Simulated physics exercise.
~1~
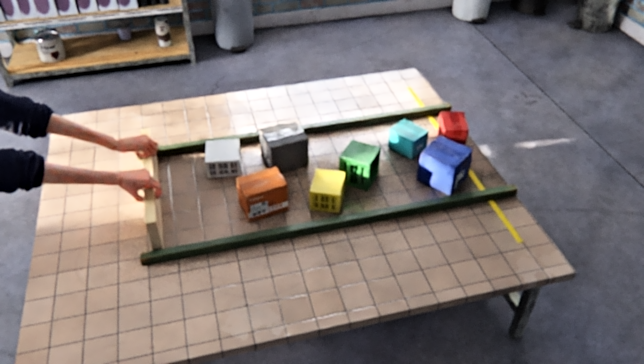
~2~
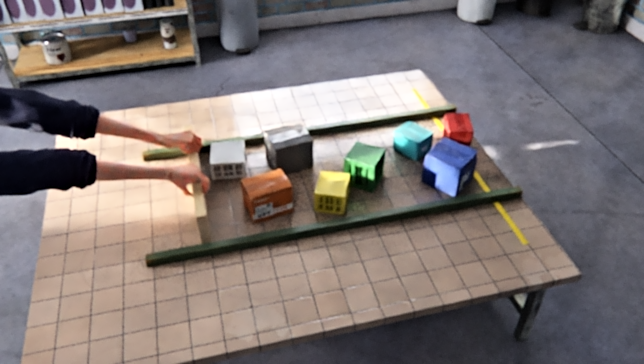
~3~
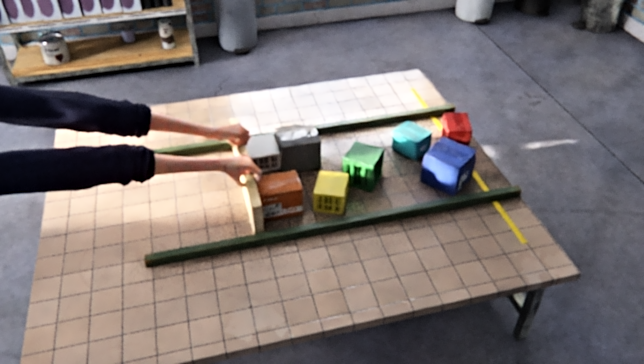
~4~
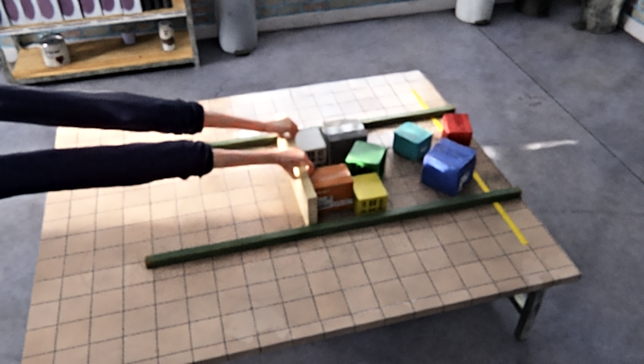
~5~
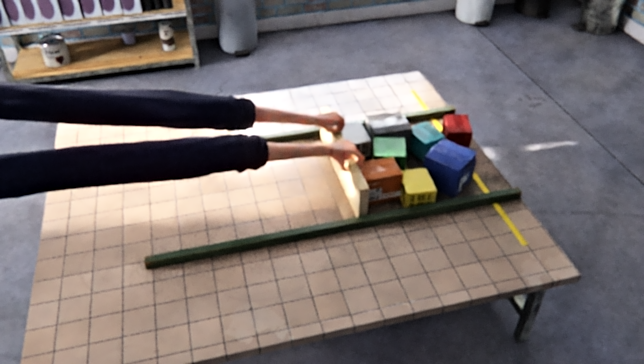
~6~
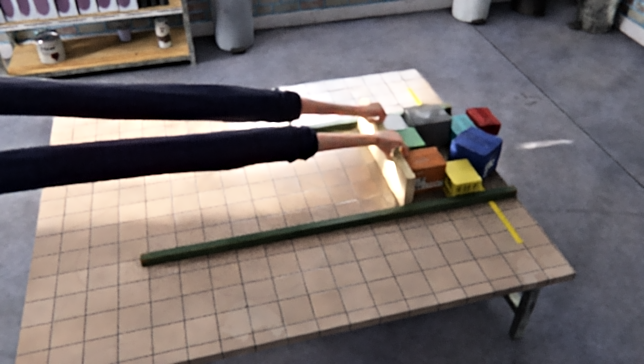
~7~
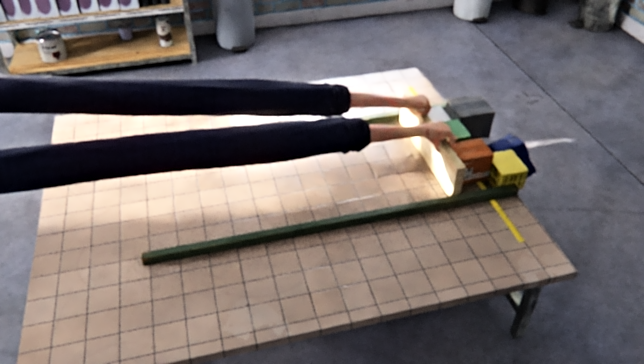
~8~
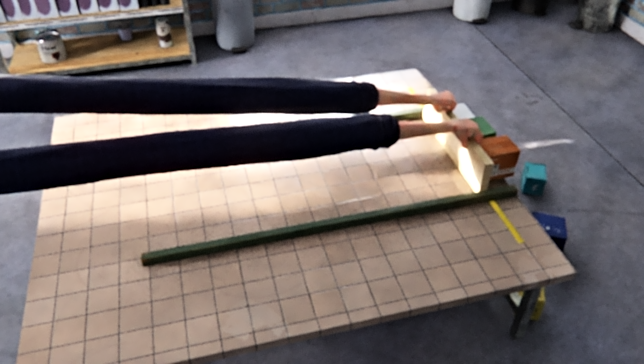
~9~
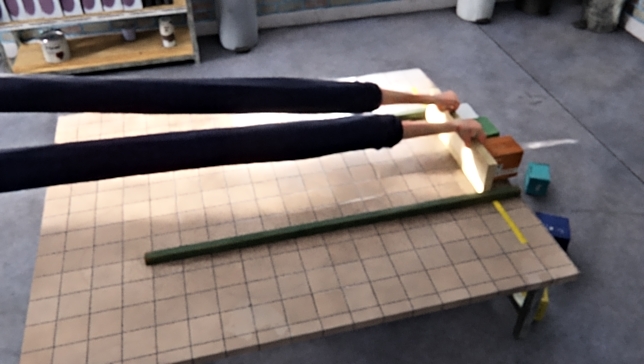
A plank pushed right by two hands sweeps boxes along a table, dropping several off.
